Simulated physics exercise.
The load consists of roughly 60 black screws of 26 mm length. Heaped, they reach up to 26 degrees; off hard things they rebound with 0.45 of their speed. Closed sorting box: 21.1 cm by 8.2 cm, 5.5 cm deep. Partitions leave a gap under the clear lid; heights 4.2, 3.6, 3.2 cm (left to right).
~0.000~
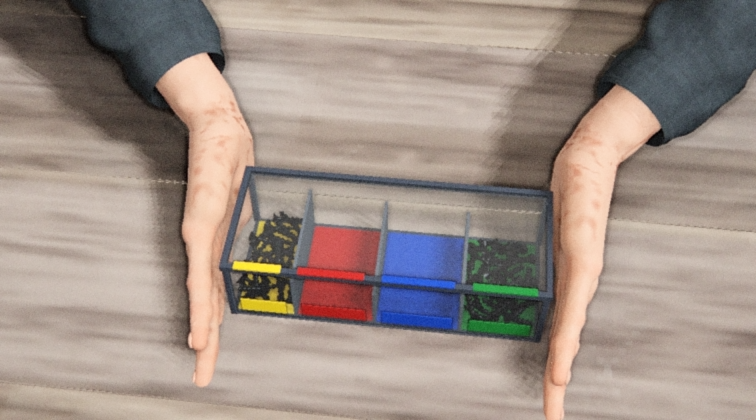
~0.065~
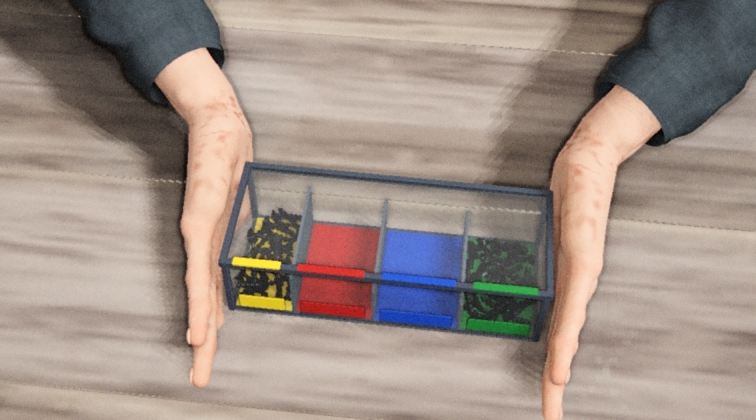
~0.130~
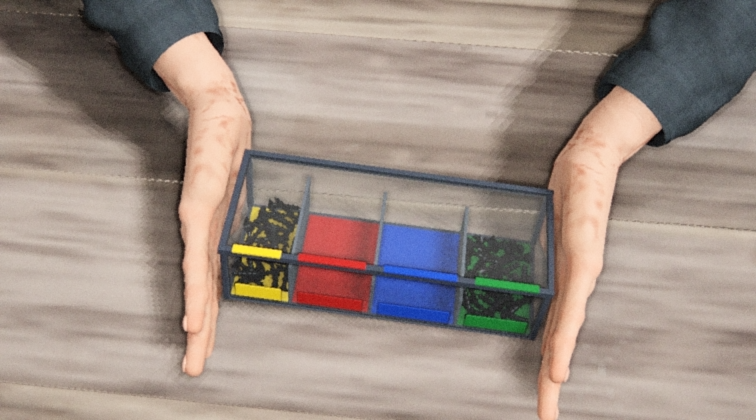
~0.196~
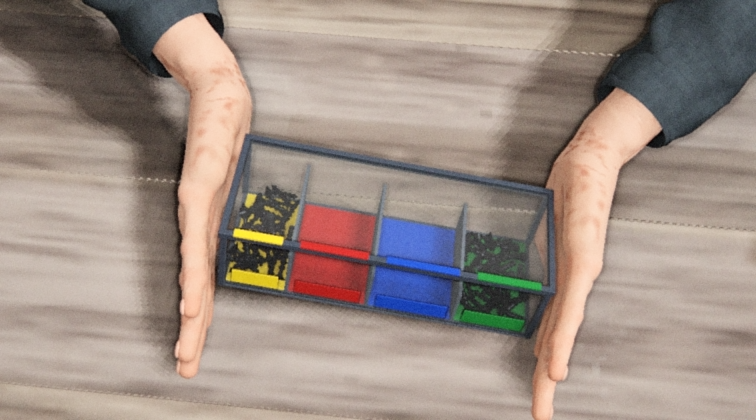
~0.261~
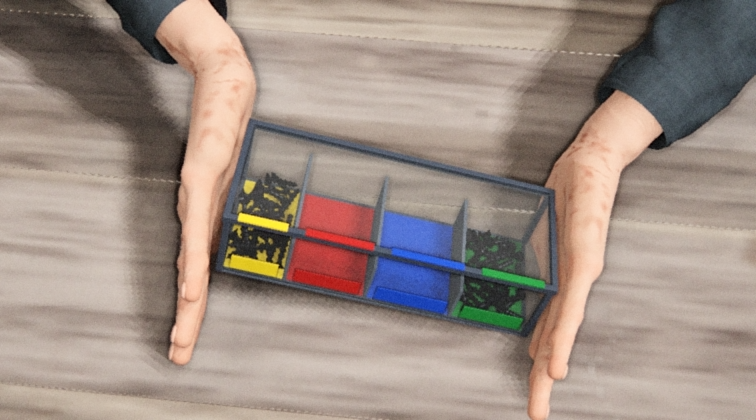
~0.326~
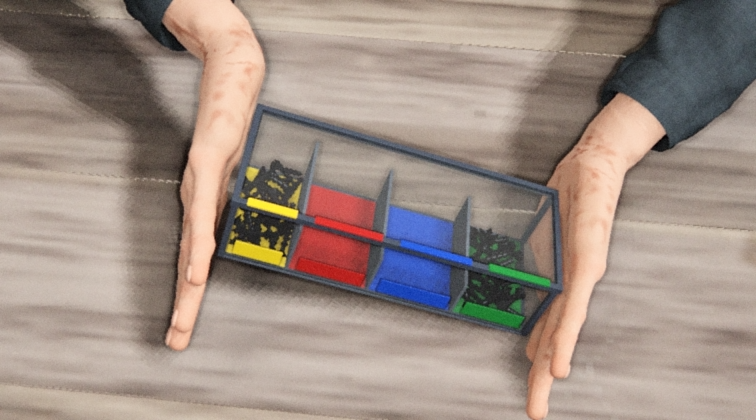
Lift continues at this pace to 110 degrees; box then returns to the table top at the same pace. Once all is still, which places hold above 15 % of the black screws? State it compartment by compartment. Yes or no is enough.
Red, no; blue, no; green, yes; yellow, yes.
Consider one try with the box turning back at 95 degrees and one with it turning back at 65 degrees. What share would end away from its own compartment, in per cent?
Roughly 10 percent for the first try and 0 percent for the second.
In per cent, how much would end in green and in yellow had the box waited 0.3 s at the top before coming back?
Final amounts would be green 65% and yellow 30%.
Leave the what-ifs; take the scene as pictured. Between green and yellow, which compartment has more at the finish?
Answer: Green.
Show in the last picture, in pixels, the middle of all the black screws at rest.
In the last view, approximately (491, 264).
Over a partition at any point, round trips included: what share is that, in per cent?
About 15 %.
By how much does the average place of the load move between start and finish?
Roughly 3.0 cm.
Then, at 1.88 s, tilt 110 degrees; green 55 %, yellow 40 %.
After 2.91 s, tilt 50 degrees; red 5 %, green 65 %, yellow 35 %.
After 3.92 s, tilt 0 degrees; red 5 %, green 65 %, yellow 35 %.
By 4.4 s all is still; red 5 %, blue 0 %, green 65 %, yellow 35 %.
